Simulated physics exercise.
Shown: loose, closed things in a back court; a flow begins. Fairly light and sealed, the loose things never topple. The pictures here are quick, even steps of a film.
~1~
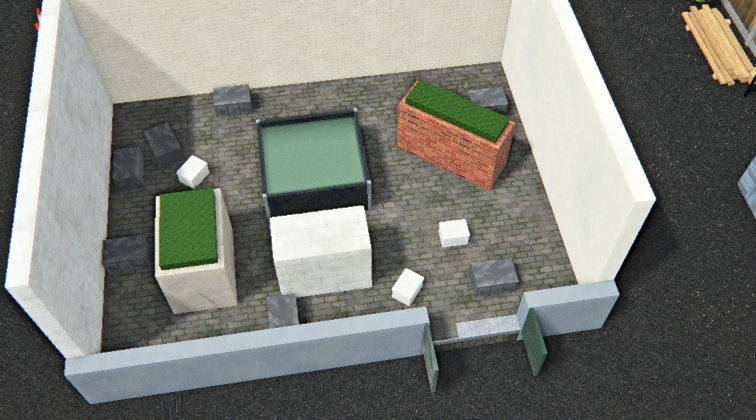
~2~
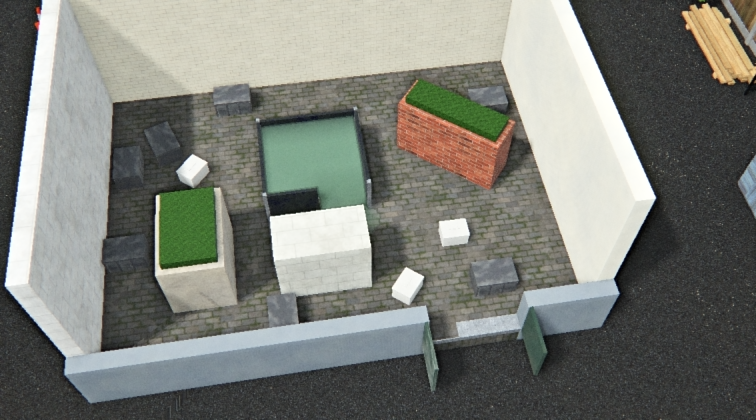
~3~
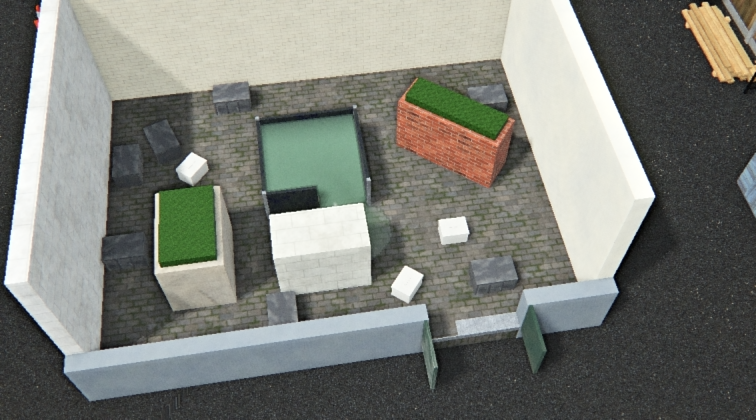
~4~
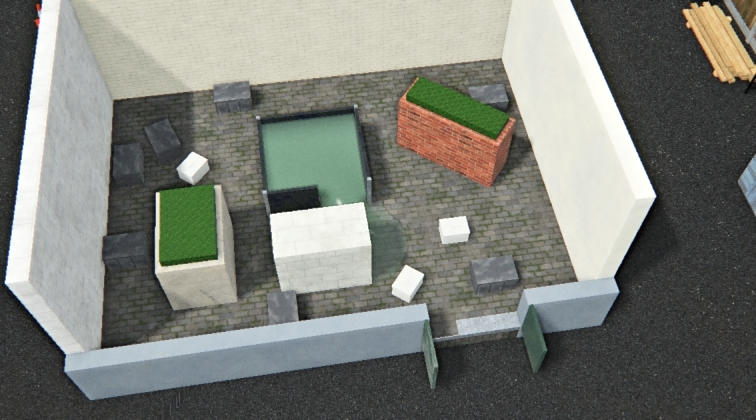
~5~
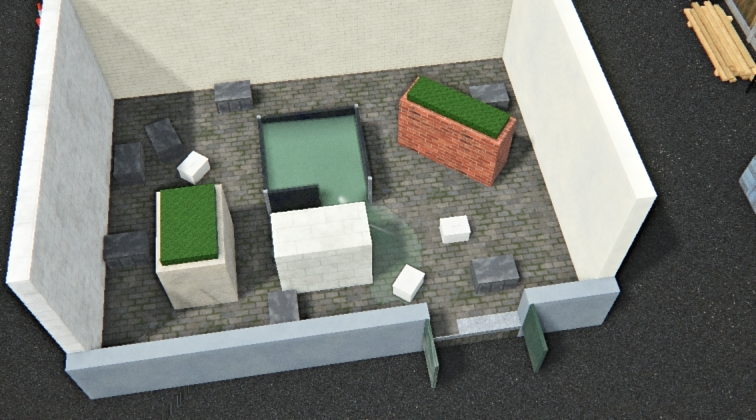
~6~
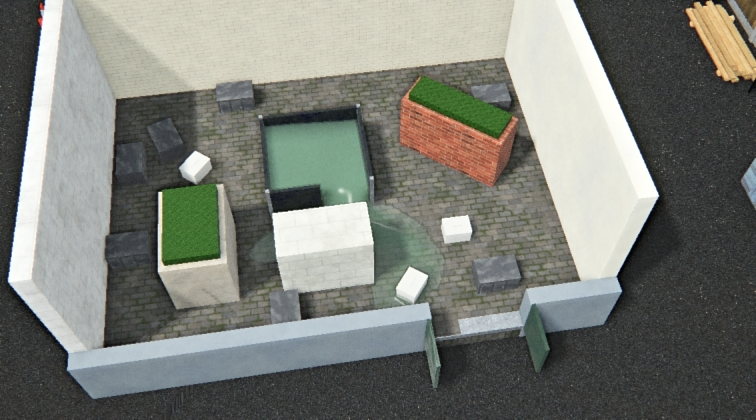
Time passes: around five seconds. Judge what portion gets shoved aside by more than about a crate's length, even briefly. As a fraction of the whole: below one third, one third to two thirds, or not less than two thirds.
The fraction is one third to two thirds.
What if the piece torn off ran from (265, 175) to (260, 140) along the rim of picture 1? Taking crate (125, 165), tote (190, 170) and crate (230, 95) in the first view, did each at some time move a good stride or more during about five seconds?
Here is how they go, in order: Dislodged that far, dislodged that far, and dislodged that far.
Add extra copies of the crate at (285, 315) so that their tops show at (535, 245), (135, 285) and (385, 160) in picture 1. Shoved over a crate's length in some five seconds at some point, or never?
One by one: Knocked well away; hardly budges; hardly budges.
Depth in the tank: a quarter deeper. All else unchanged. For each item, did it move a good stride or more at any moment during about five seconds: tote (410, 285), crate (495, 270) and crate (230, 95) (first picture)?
The first reached the mark, the second reached the mark, the third stopped before it.
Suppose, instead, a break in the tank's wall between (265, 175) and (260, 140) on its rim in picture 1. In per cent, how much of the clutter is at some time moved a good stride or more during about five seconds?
Roughly 60 per cent.
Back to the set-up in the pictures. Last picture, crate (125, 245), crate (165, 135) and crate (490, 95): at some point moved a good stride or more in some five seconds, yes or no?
Short of that; short of that; short of that.
A moment on, 0 of 10 are well off their spots; 0 afloat.
Next, 3 of 10 are well off their spots; 0 afloat.
Later, 3 of 10 are well off their spots; 4 afloat.
In the end, 3 of 10 are well off their spots, and 4 have been at some point; 4 afloat.
